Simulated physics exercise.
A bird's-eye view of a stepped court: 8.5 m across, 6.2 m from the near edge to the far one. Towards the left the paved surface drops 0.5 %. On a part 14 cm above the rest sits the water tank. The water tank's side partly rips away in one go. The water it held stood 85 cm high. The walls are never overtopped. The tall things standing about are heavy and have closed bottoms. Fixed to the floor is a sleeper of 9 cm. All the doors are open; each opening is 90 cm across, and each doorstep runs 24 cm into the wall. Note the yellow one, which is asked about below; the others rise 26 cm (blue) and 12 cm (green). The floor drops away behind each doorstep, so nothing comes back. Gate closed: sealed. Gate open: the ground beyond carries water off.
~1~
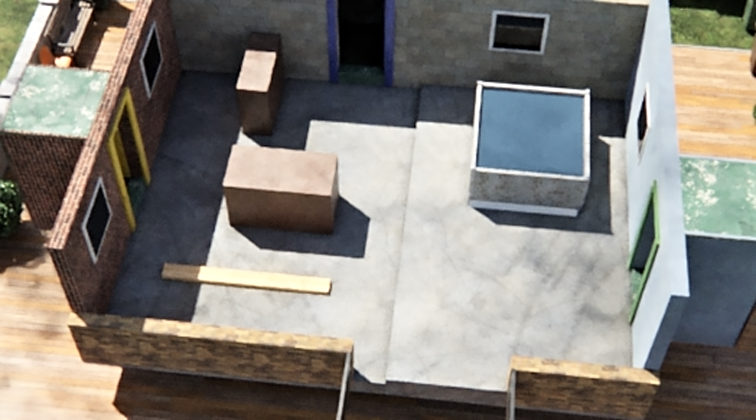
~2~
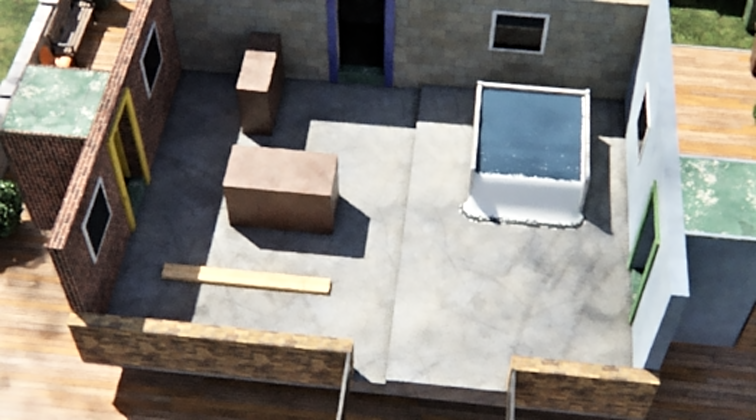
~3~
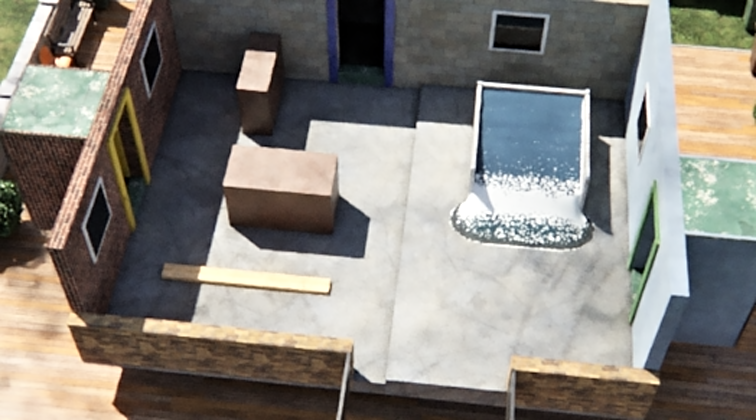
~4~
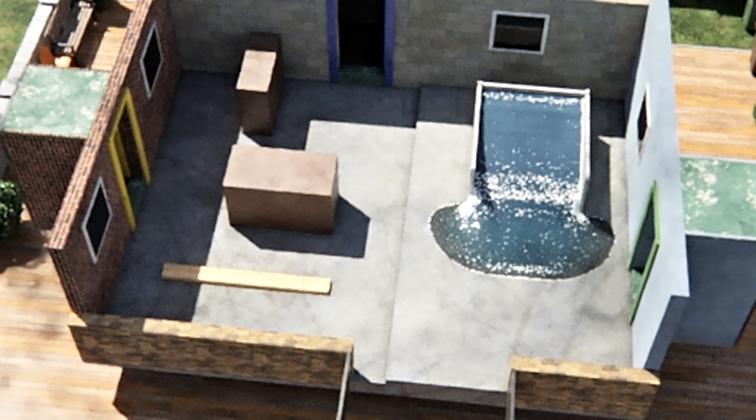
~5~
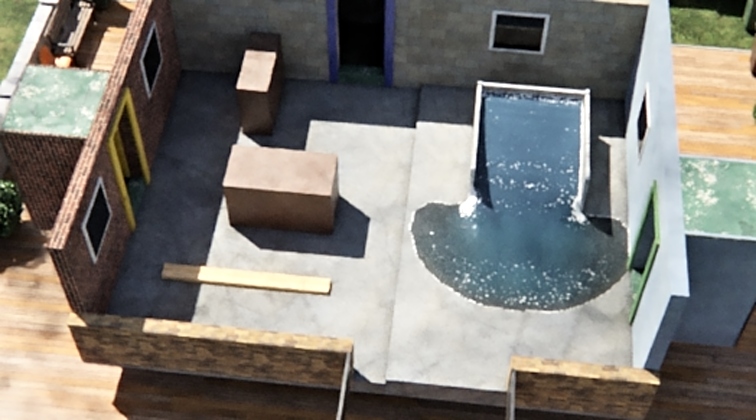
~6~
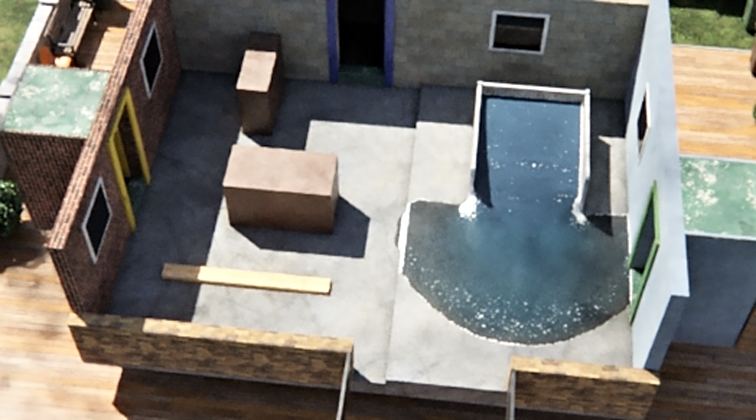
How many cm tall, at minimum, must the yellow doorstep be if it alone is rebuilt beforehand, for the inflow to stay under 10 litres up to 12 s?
Around 5 cm at the least.
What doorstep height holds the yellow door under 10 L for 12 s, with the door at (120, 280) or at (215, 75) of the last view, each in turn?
Roughly 14.0 and 9.0 cm.
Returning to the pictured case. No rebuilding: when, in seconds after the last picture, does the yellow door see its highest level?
Roughly 7.5 s.
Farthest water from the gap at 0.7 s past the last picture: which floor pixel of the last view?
At about (355, 367).
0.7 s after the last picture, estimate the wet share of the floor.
I'd say near 30 percent.
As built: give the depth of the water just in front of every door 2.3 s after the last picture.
Yellow door: 0 cm; blue door: 0 cm; green door: 20 cm.
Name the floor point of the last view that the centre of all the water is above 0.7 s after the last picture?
Around (524, 229).
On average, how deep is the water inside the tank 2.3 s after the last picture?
About 16 cm.
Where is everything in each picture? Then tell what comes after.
In the first frame, still water, 85 cm deep, in the water tank at (531, 133); the yellow door at (130, 168) is dry.
In the second frame, water pours out at (526, 194) and has run 0.3 m, to (477, 219); about 11 cm deep outside, 85 cm at the back.
In the third frame, water pours out at (526, 197) and has run 0.8 m, to (479, 238); about 15 cm deep outside, 85 cm at the back.
In the fourth frame, the gap is at (526, 198), the front 1.4 m out at (487, 271); the back of the water tank holds 77 cm.
In the fifth frame, the front is at (482, 301), 2.0 m from the gap at (525, 199); 5.9 m2 of floor is wet, 72 cm left at the back.
In the sixth frame, the gap is at (525, 199), the front 2.7 m out at (491, 336); the back of the water tank holds 72 cm; the yellow door at (130, 168), 6.7 m from the gap, is still 4.6 m from the nearest water.
Then, 0.7 s after the last picture water covers 30 % of the floor, deepest (46 cm) near (621, 389); it has not reached the yellow door.
Then, 2.3 s after the last picture water covers 40 % of the floor, deepest (28 cm) near (563, 314); it has not reached the yellow door.
Then, 11.3 s after the last picture water covers 90 % of the floor, deepest (12 cm) near (170, 112); 6 cm at the yellow door, 0 litres in over its 24 cm doorstep.
At the yellow door as built, the water peaked near 9 cm, 7.7 s after the last picture.
With a doorstep of 4.5 cm, 14 litres would have come in within the 12 s; with 6 cm, 6 litres. So under 10 litres takes about 5 cm.
